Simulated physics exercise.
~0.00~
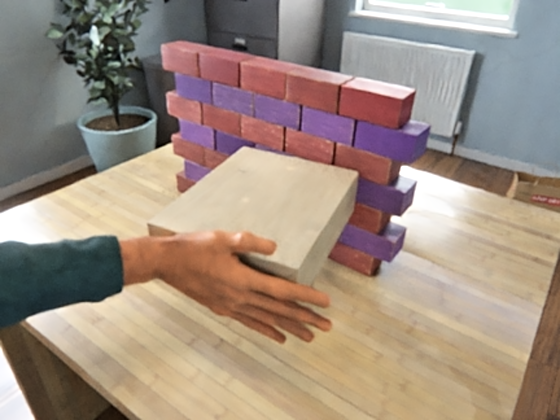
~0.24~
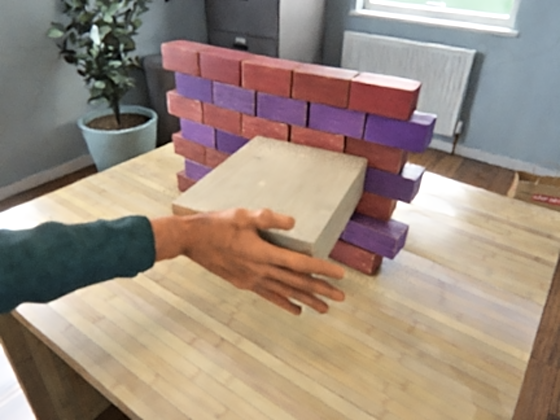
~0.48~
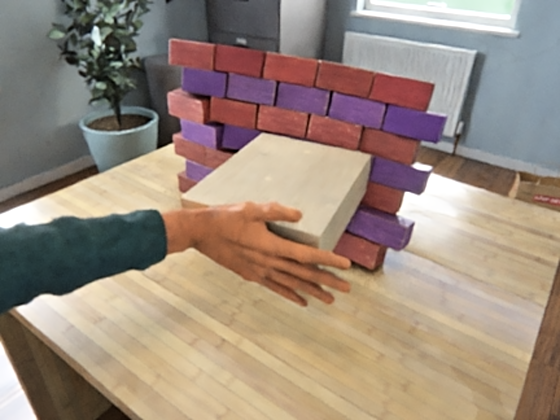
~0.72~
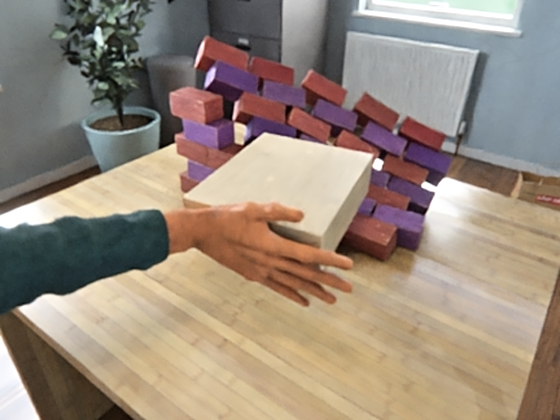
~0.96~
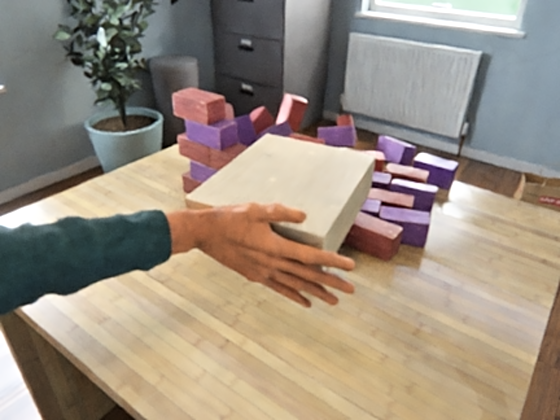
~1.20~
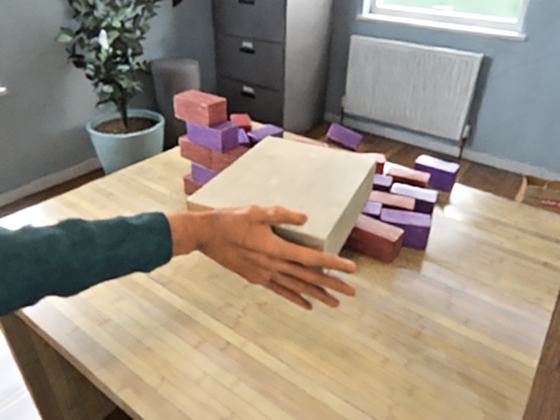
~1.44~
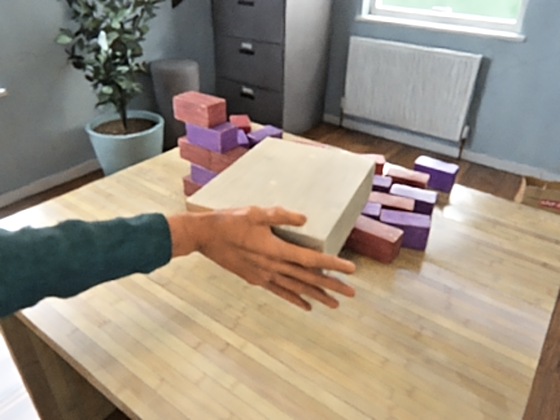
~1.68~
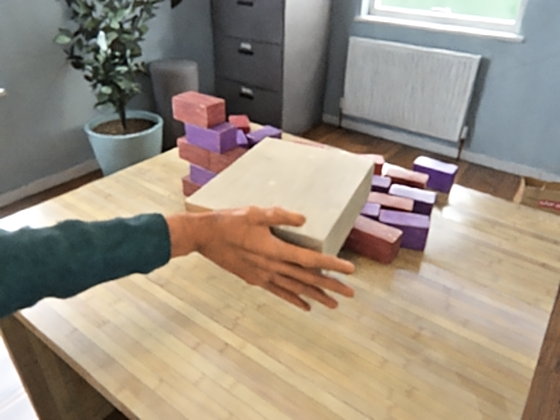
A hand pushing a wooden block into a red and purple brick wall, toppling most of it and leaving the left end standing.
